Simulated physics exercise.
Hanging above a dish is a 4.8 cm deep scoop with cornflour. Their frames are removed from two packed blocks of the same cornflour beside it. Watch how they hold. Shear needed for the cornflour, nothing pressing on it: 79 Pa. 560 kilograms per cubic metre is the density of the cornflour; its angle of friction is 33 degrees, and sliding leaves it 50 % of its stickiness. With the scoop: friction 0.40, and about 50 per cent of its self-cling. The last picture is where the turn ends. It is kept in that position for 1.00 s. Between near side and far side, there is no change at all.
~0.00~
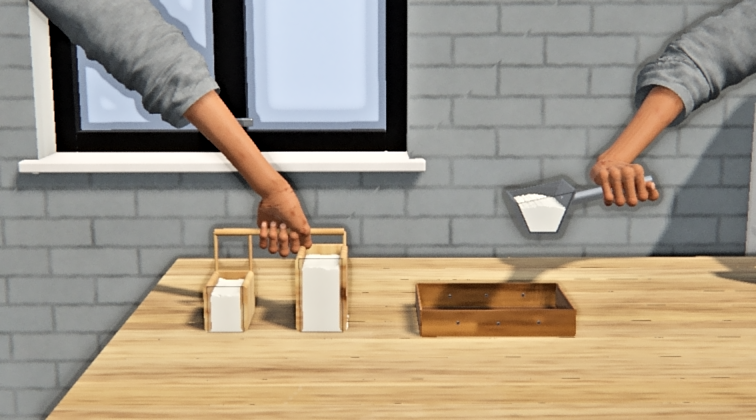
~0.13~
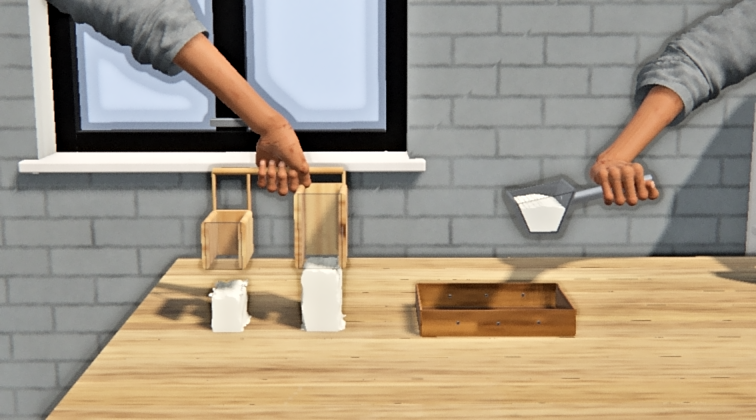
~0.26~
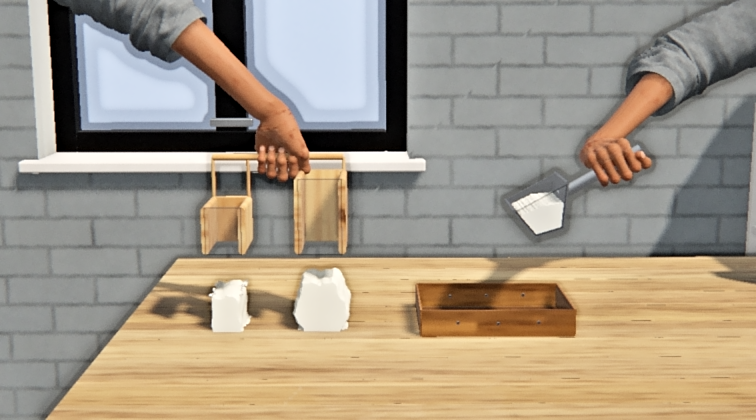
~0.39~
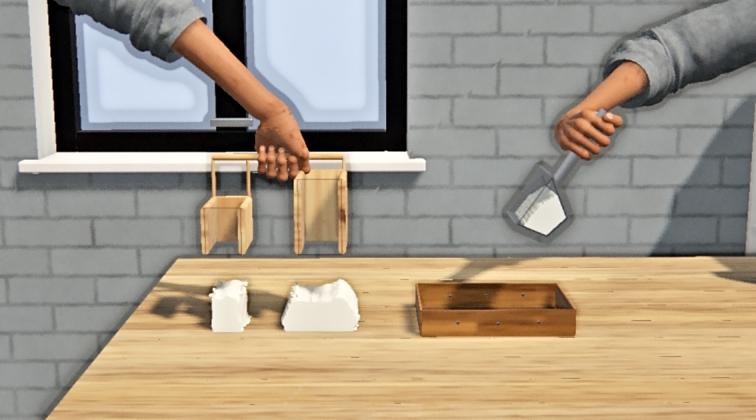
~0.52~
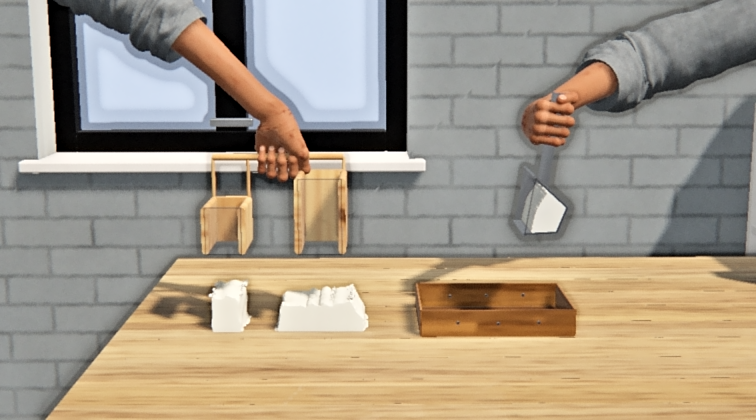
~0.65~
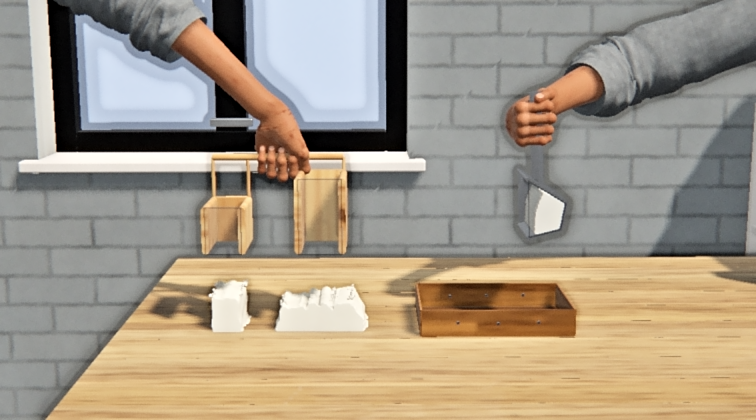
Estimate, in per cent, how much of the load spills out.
I would say roughly 0 per cent of the load spills out.
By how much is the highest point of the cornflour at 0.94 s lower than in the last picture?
Roughly 0.0 cm.
After 0.78 s, the scoop is at 80 degrees and 0 % has left it.
After 0.94 s, the scoop is at 80 degrees and 0 % has left it.
After 1.10 s, the scoop is at 80 degrees and 0 % has left it.
After 1.25 s, the scoop is at 80 degrees and 0 % has left it.
After 1.35 s, the scoop is at 80 degrees and 0 % has left it.
